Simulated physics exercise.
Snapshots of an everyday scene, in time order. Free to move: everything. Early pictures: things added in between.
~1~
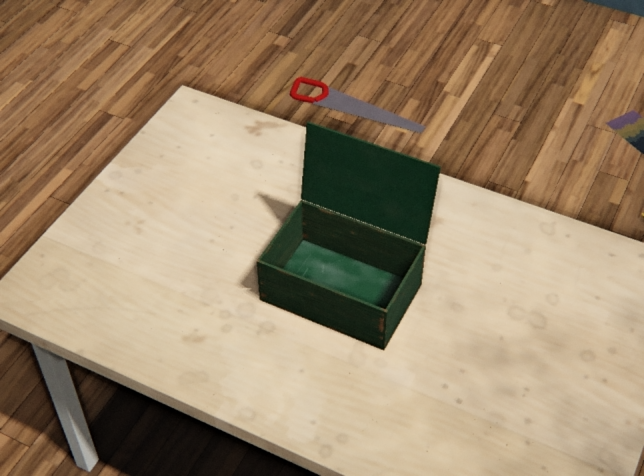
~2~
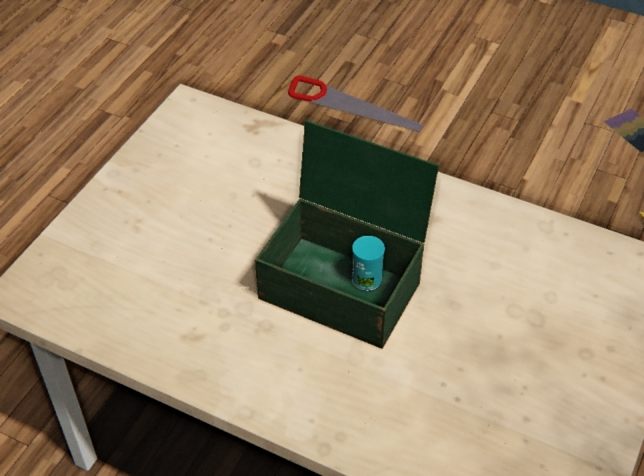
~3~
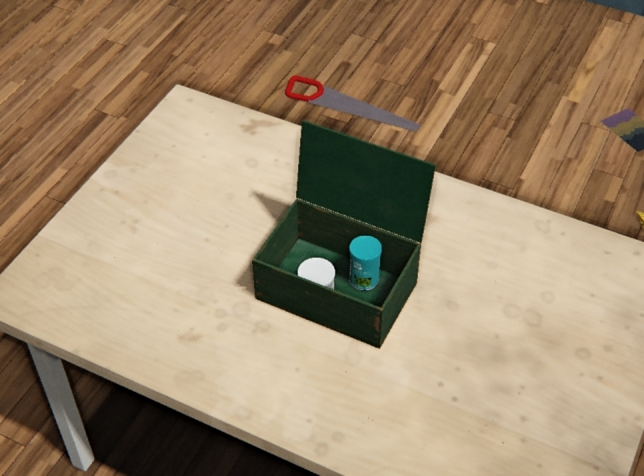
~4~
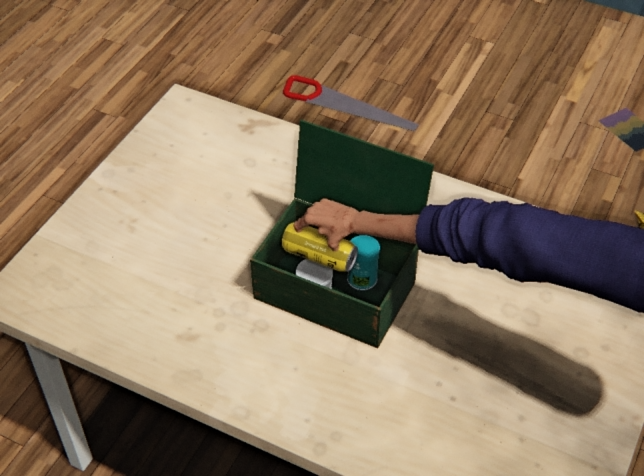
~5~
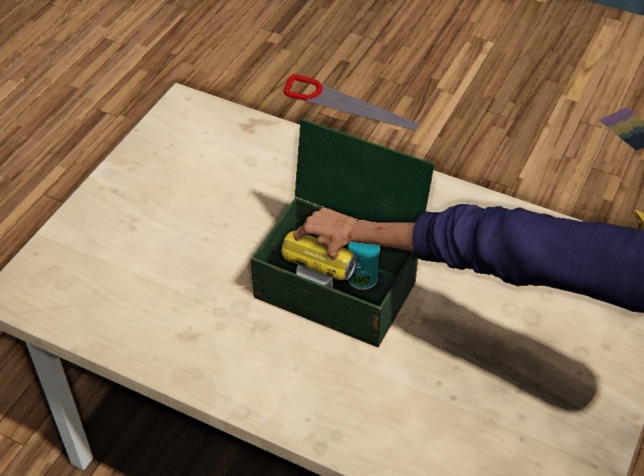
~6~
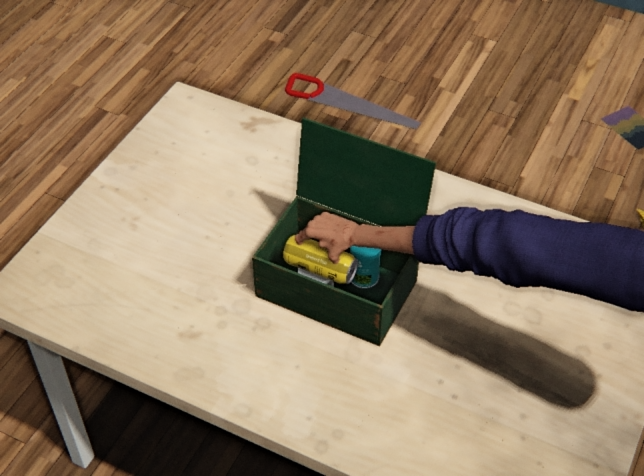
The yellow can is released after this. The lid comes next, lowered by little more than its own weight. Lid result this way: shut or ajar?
Ajar.
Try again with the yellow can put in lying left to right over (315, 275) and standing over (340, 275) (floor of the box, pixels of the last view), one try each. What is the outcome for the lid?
Case one: Lid goes down; case two: Lid goes down.
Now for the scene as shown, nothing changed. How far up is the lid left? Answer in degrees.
Roughly 10 degrees above the rim.
Then, 1.30 s after the last picture, lid 81° above the rim.
Then, 1.60 s after the last picture, lid 57° above the rim.
Then, 1.90 s after the last picture, lid 19° above the rim.
At rest, lid 10° above the rim; all 3 in place. Seen from the same camera at the end, yellow can near (320, 260).
